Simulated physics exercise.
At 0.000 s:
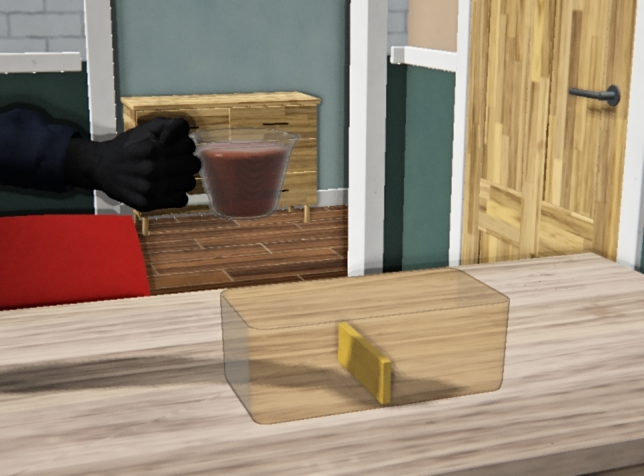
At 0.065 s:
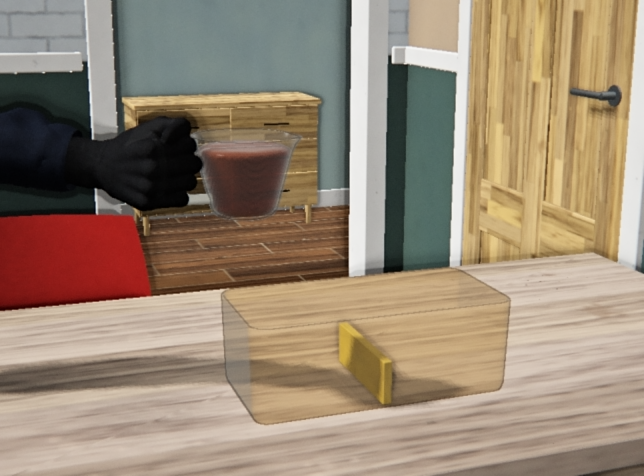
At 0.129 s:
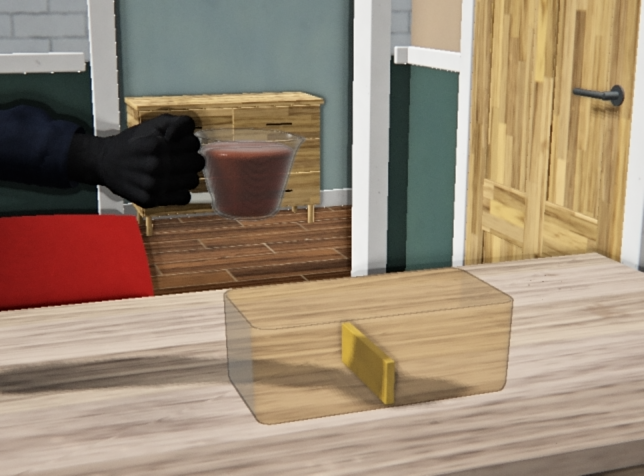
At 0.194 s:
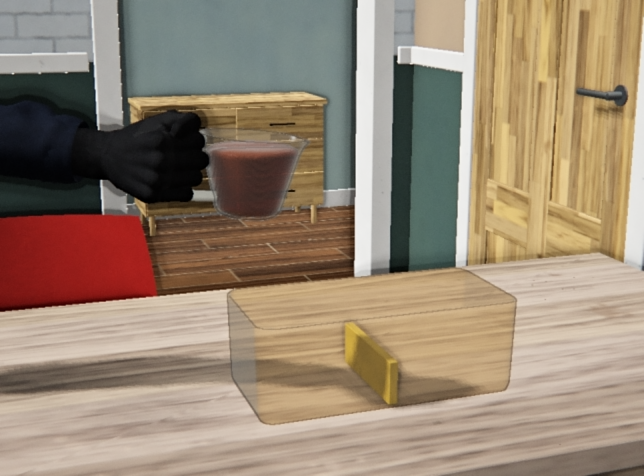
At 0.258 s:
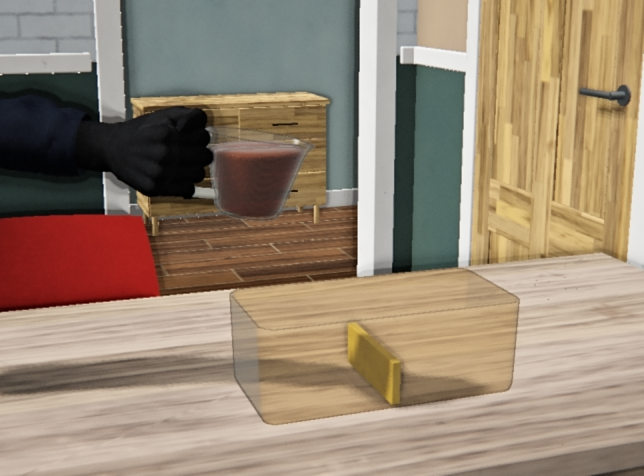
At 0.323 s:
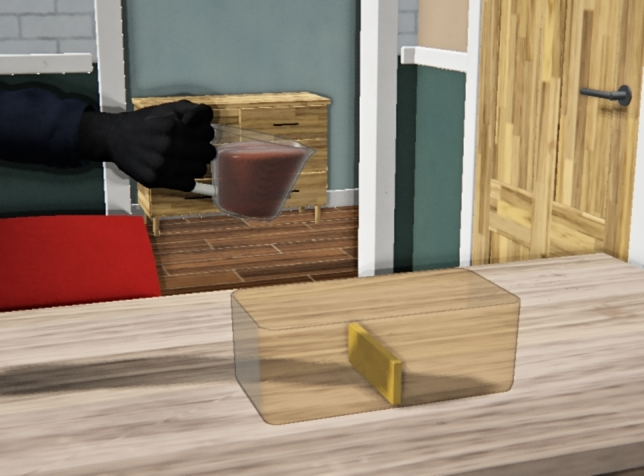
A clear cup of reddish-brown liquid, held by a black-gloved hand, gradually tilted to the right above an empty see-through box with a yellow divider on a wooden table.
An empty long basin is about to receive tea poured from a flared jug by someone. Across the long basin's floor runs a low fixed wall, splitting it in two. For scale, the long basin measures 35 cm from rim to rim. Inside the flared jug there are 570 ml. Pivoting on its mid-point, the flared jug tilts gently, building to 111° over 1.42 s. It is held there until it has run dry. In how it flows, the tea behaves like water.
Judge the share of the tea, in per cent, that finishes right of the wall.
26 percent, roughly.
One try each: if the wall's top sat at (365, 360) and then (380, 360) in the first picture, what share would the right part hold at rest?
Try 1: 35 %; try 2: 5 %.
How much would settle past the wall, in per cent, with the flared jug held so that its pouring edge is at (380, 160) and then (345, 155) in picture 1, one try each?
Near 95 in a hundred on the first go and near 85 in a hundred on the second.
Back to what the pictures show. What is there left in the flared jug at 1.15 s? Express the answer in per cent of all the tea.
Share remaining: Approx. 5 %.
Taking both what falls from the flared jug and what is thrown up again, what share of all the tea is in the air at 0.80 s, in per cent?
Around 28 percent.
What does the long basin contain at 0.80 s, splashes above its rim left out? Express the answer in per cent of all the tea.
Near 16 in a hundred.
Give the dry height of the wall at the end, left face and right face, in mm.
The left side gives some 42 mm, the right side some 52 mm.
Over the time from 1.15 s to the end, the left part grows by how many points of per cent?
Around 12 in a hundred.
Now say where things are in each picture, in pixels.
In the first picture, it leans 0°; its right rim is at (300, 134); the tea meets the walls at (196, 149) and (287, 145); the long basin's rim runs from (234, 311) to (483, 284); the wall's top is at (363, 342).
In the second picture, it leans 1°; its right rim is at (301, 135); the tea meets the walls at (197, 149) and (288, 146).
In the third picture, it leans 2°; its right rim is at (305, 137); the tea meets the walls at (201, 149) and (291, 145).
In the fourth picture, it leans 5°; its right rim is at (309, 140); the tea meets the walls at (206, 149) and (296, 146).
In the fifth picture, it leans 9°; its right rim is at (314, 144); the tea meets the walls at (211, 150) and (302, 147).
In the sixth picture, it leans 14°; its right rim is at (317, 149); the tea meets the walls at (214, 150) and (309, 148).
Then, 0.80 s in, the tilt is 67° and 56 per cent is still to pour, 10 is left of the wall and 7 right of it.
Then, 1.15 s in, the tilt is 102° and 5 per cent is still to pour, 61 is left of the wall and 25 right of it.
Then, 1.52 s in, the tilt is 111° and 0 per cent is still to pour, 72 is left of the wall and 26 right of it.
Then, 1.92 s in, the tilt is 111° and 0 per cent is still to pour, 72 is left of the wall and 26 right of it.
Finally, 72 per cent lies left of the wall, 26 right of it and 2 outside.
